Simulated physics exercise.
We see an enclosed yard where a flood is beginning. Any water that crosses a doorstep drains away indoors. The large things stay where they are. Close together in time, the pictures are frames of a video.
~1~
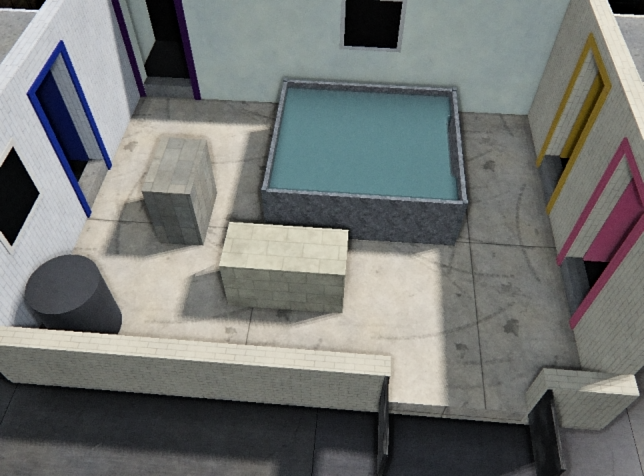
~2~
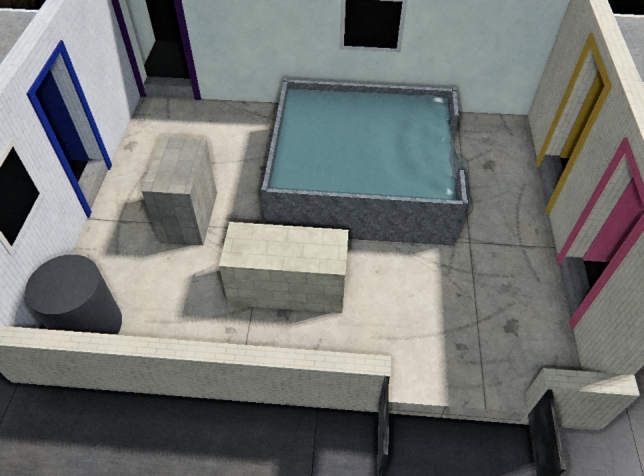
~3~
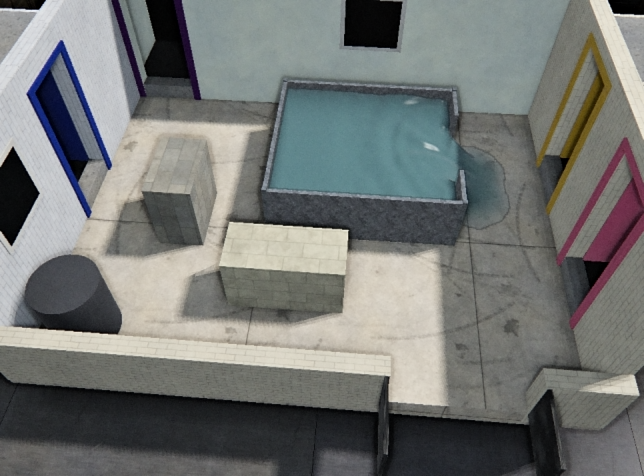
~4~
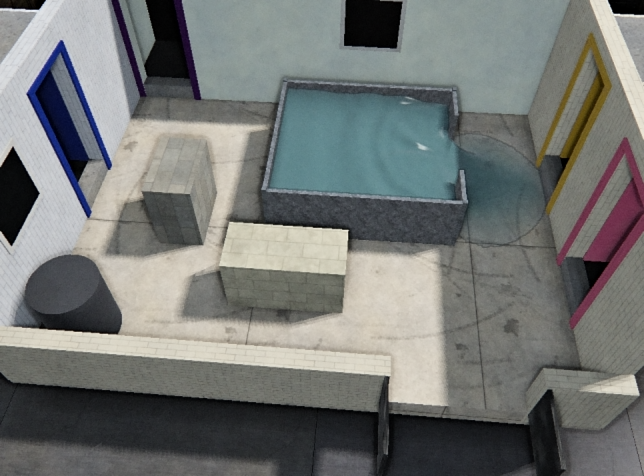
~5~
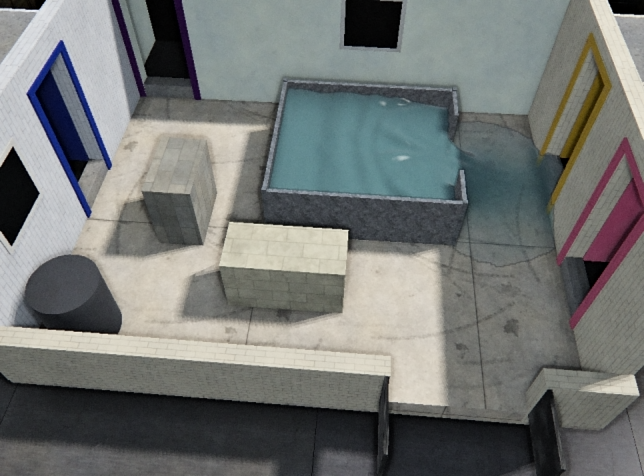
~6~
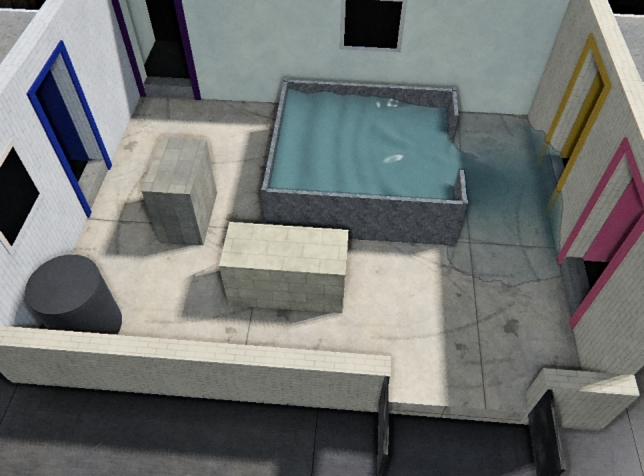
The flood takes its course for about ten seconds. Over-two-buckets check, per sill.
The purple door will most likely not exceed two buckets. The pink door will most likely not exceed two buckets. The yellow door will most likely exceed two buckets. The blue door will most likely not exceed two buckets.
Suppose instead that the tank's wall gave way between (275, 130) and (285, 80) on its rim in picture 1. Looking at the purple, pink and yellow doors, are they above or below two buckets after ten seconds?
I'd say the purple door gets too much, the pink door keeps within bounds as well, and the yellow door keeps within bounds.
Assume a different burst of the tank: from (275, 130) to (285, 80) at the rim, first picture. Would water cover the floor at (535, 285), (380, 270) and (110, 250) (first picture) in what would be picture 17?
Unwetted, unwetted, submerged.
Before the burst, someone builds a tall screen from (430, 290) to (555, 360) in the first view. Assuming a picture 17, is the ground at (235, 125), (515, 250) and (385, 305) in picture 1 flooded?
Point by point: First not reached, second submerged, third not reached.
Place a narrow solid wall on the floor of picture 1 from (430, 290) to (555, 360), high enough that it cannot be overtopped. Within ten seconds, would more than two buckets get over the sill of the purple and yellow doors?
The purple door remains below, while the yellow door ends up above.
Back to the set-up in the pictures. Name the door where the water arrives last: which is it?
I'd go with the blue door.
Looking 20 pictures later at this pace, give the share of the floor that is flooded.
Close to 55 in a hundred, I think.
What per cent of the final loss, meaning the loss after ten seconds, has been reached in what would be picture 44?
About 75 per cent.
A moment on, water covers 20 % of the floor; the purple door not reached, the pink door wet at the sill, nothing in, the yellow door far over two buckets in, the blue door not reached.
Next, water covers 30 % of the floor; the purple door not reached, the pink door wet at the sill, nothing in, the yellow door far over two buckets in, the blue door not reached.
Then, water covers 55 % of the floor; the purple door wet at the sill, nothing in, the pink door wet at the sill, nothing in, the yellow door far over two buckets in, the blue door not reached.
Later, water covers 80 % of the floor; the purple door under two buckets in, the pink door wet at the sill, nothing in, the yellow door far over two buckets in, the blue door wet at the sill, nothing in.
In the end, water covers 95 % of the floor; the purple door under two buckets in, the pink door wet at the sill, nothing in, the yellow door far over two buckets in, the blue door wet at the sill, nothing in.
